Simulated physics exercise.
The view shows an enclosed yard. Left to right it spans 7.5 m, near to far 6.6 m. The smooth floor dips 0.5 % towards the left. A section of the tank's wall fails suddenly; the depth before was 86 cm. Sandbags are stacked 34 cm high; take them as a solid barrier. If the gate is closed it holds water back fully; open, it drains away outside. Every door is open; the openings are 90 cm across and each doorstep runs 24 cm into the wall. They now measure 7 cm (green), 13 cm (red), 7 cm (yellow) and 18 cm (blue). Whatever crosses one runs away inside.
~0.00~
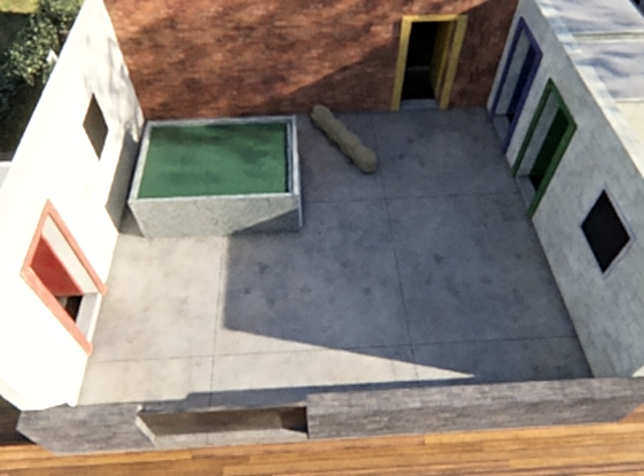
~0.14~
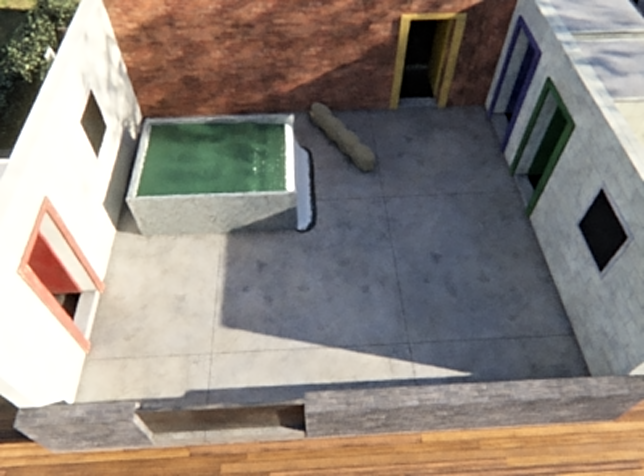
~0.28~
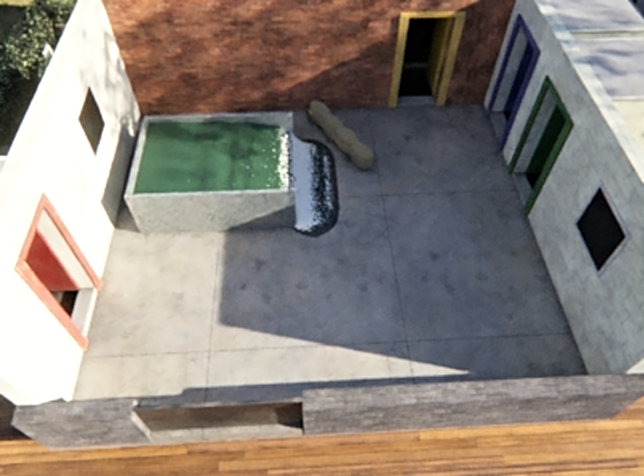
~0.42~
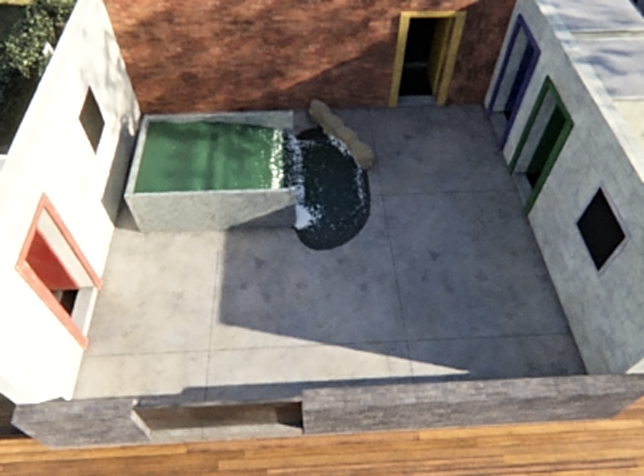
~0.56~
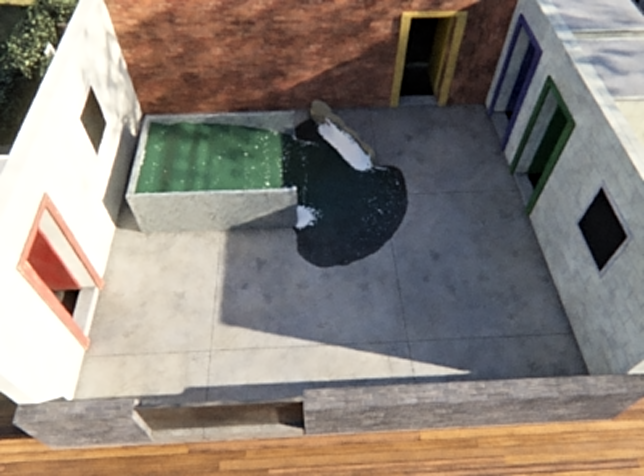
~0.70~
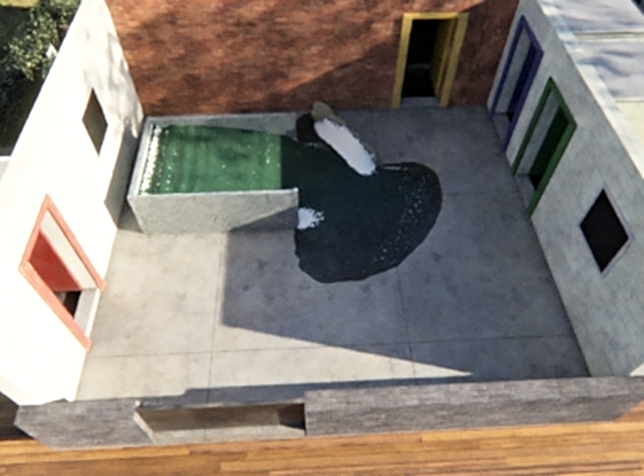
A walled yard held a tank of still green water until its right side gave way, and water poured out, ran past the sandbags and spread in a dark, widening pool across the floor.
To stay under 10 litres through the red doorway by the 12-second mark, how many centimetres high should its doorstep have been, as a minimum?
Close to 15 cm is just enough.
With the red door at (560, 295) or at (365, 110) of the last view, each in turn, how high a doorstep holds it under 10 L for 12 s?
Roughly 25 and 10.0 cm.
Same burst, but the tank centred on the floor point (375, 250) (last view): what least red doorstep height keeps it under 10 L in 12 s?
Then roughly 19 cm.
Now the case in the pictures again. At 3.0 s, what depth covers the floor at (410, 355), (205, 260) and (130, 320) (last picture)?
Roughly 1, 0 and 0 cm, in turn.
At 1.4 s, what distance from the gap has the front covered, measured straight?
Roughly 4.6 m.
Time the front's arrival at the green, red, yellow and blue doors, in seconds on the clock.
Green 1.1 s, red 5.0 s, yellow 2.2 s, blue 1.6 s.
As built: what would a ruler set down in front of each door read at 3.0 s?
In cm: Green 28, red 0, yellow 6, blue 13.
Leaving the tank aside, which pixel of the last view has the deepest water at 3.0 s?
At about (589, 386).
After 1.4 s water covers 35 % of the floor, deepest (55 cm) near (350, 159); it has not reached the red door.
After 3.0 s water covers 60 % of the floor, deepest (52 cm) near (589, 386); it has not reached the red door.
After 12.0 s water covers 95 % of the floor, deepest (16 cm) near (97, 310); 15 cm at the red door, 21 litres in over its 13 cm doorstep.
At the red door as built, the water arrived by 5.1 s and peaked near 17 cm at 8.2 s.
With a doorstep of 13.5 cm, 16 litres would have come in within the 12 s; with 18.5 cm, 2 litres. So under 10 litres takes about 15 cm.
